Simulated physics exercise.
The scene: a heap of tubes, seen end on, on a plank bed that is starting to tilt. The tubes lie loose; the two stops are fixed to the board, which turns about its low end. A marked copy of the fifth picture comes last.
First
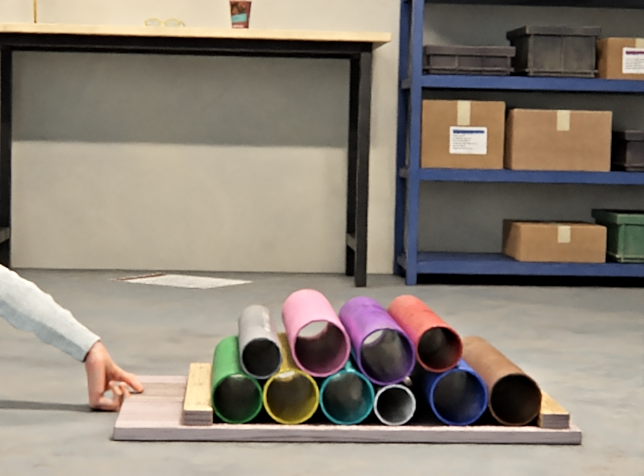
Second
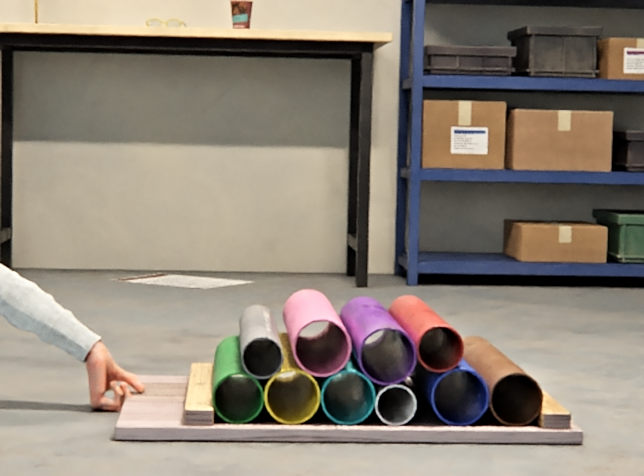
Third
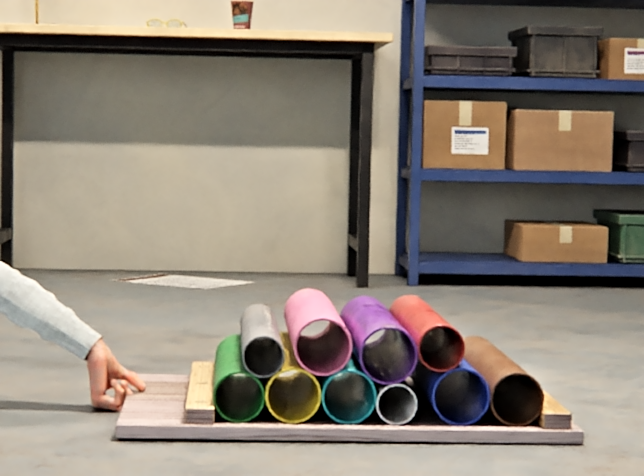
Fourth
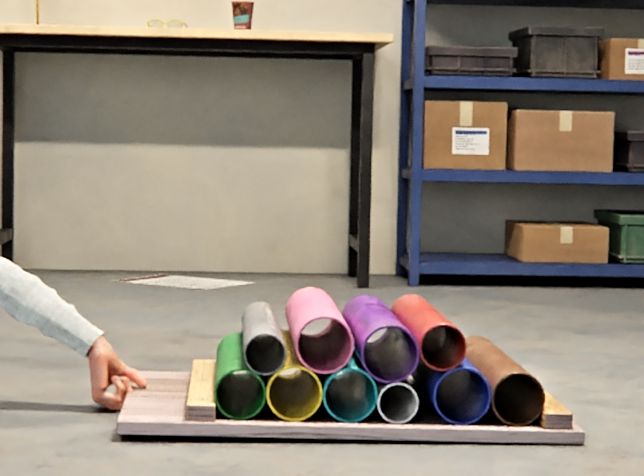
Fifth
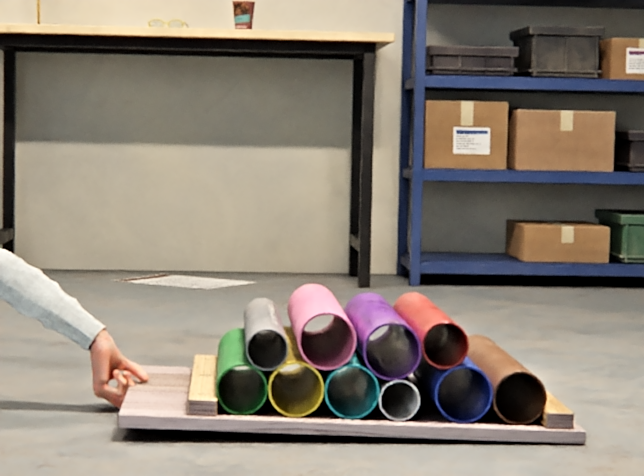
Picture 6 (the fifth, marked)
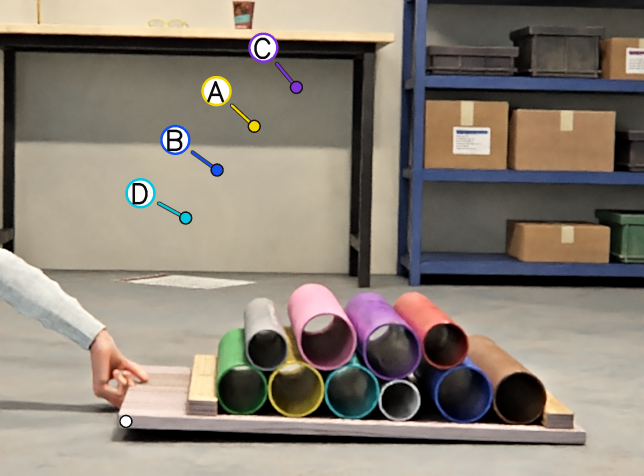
A hand slightly raising the left end of a plank bed stacked with loose colourful tubes, tilting it gently in a workshop.
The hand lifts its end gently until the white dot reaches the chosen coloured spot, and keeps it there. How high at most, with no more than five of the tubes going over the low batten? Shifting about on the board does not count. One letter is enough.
Up to B.
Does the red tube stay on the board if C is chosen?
The red tube: No.
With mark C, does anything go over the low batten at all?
At C: Yes.
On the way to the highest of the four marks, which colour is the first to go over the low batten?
It is the red one.
On the marked copy, A at (254, 126); B at (217, 170); C at (296, 87); D at (186, 218); the white dot at (126, 421).
With B. Early on, board at 19°.
Further on, board at 35°.
At the end, board at 35°, one over the low batten (red).
As for the rest, A six over the low batten; C ten over the low batten; D one over the low batten (red).
